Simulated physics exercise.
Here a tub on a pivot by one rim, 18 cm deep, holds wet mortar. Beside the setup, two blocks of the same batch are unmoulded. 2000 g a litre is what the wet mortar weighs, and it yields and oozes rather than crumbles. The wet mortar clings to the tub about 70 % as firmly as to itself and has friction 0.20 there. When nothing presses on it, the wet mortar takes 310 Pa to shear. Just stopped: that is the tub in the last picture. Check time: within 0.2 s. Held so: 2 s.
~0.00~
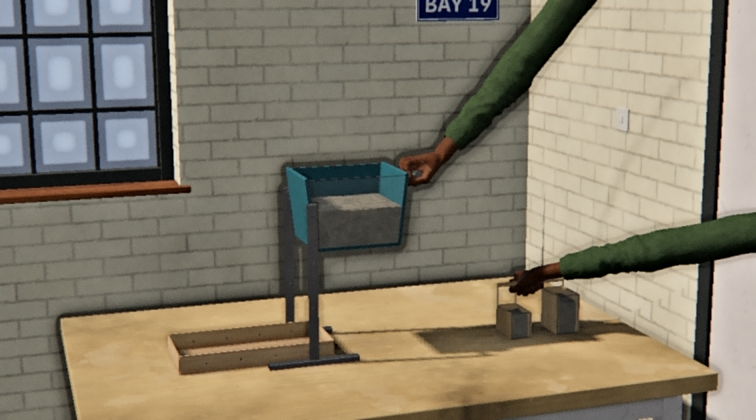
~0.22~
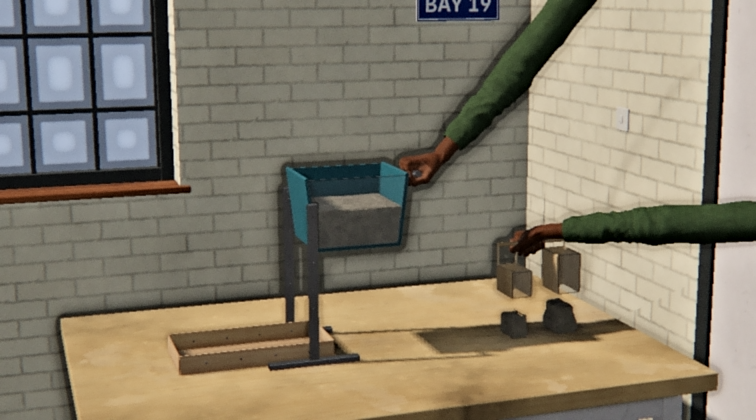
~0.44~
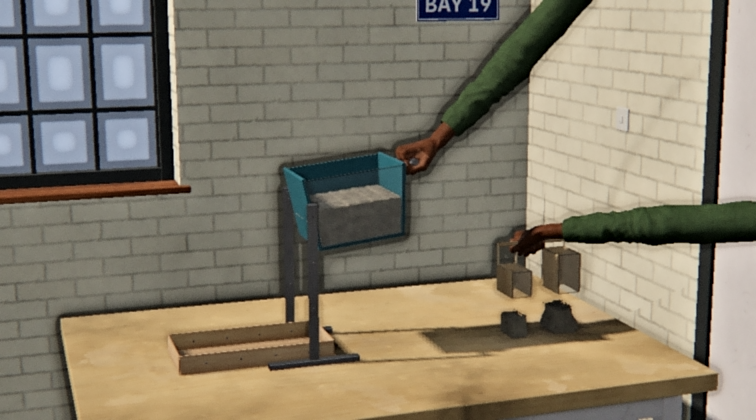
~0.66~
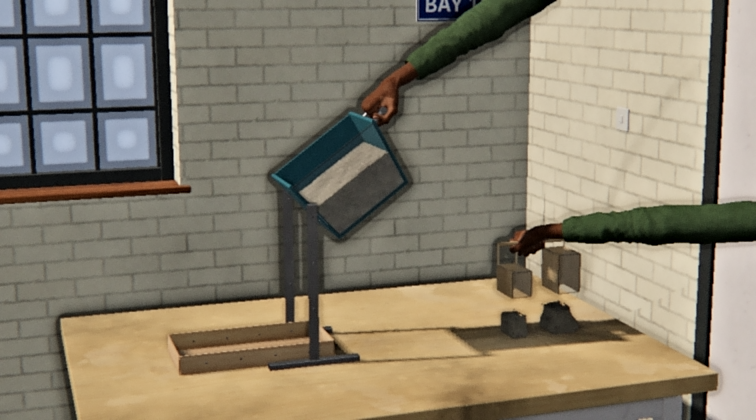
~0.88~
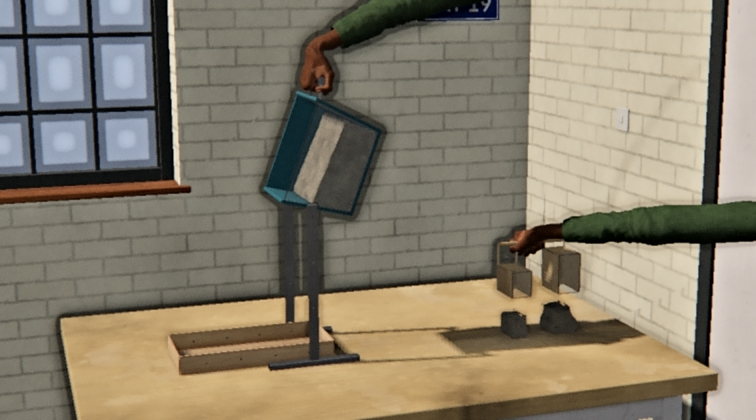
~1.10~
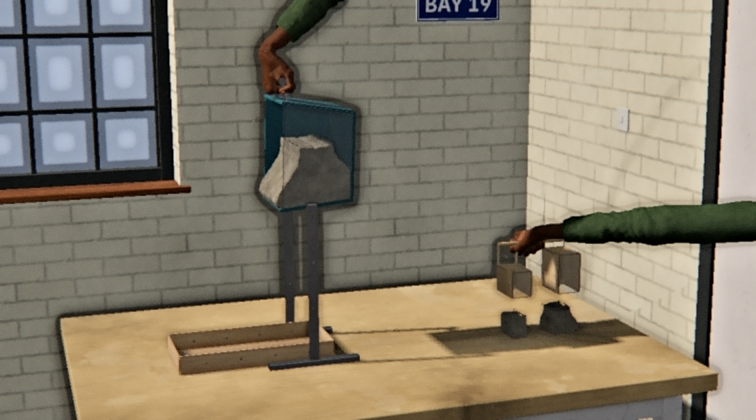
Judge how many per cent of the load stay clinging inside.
I would put it at about 50 percent.
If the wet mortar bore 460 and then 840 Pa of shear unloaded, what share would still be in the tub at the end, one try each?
First 50 %, second 65 %.
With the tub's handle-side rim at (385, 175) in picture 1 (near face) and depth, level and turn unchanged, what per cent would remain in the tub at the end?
Roughly 65 %.
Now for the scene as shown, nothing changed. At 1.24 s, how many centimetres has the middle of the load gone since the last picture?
Displacement noted: Approx. 6 cm... about that.
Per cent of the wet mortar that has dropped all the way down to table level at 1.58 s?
Some 40 per cent.
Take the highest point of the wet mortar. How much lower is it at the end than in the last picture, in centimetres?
About 8 cm.
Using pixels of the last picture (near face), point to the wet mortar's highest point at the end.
On the near face, the top ends up close to (330, 174).
By 1.24 s, the tub is at 88 degrees and holds 73 %.
By 1.41 s, the tub is at 88 degrees and holds 55 %.
By 1.58 s, the tub is at 88 degrees and holds 51 %.
By 1.75 s, the tub is at 88 degrees and holds 51 %.
By 3.10 s, at the end, the tub is at 88 degrees and holds 50 %.
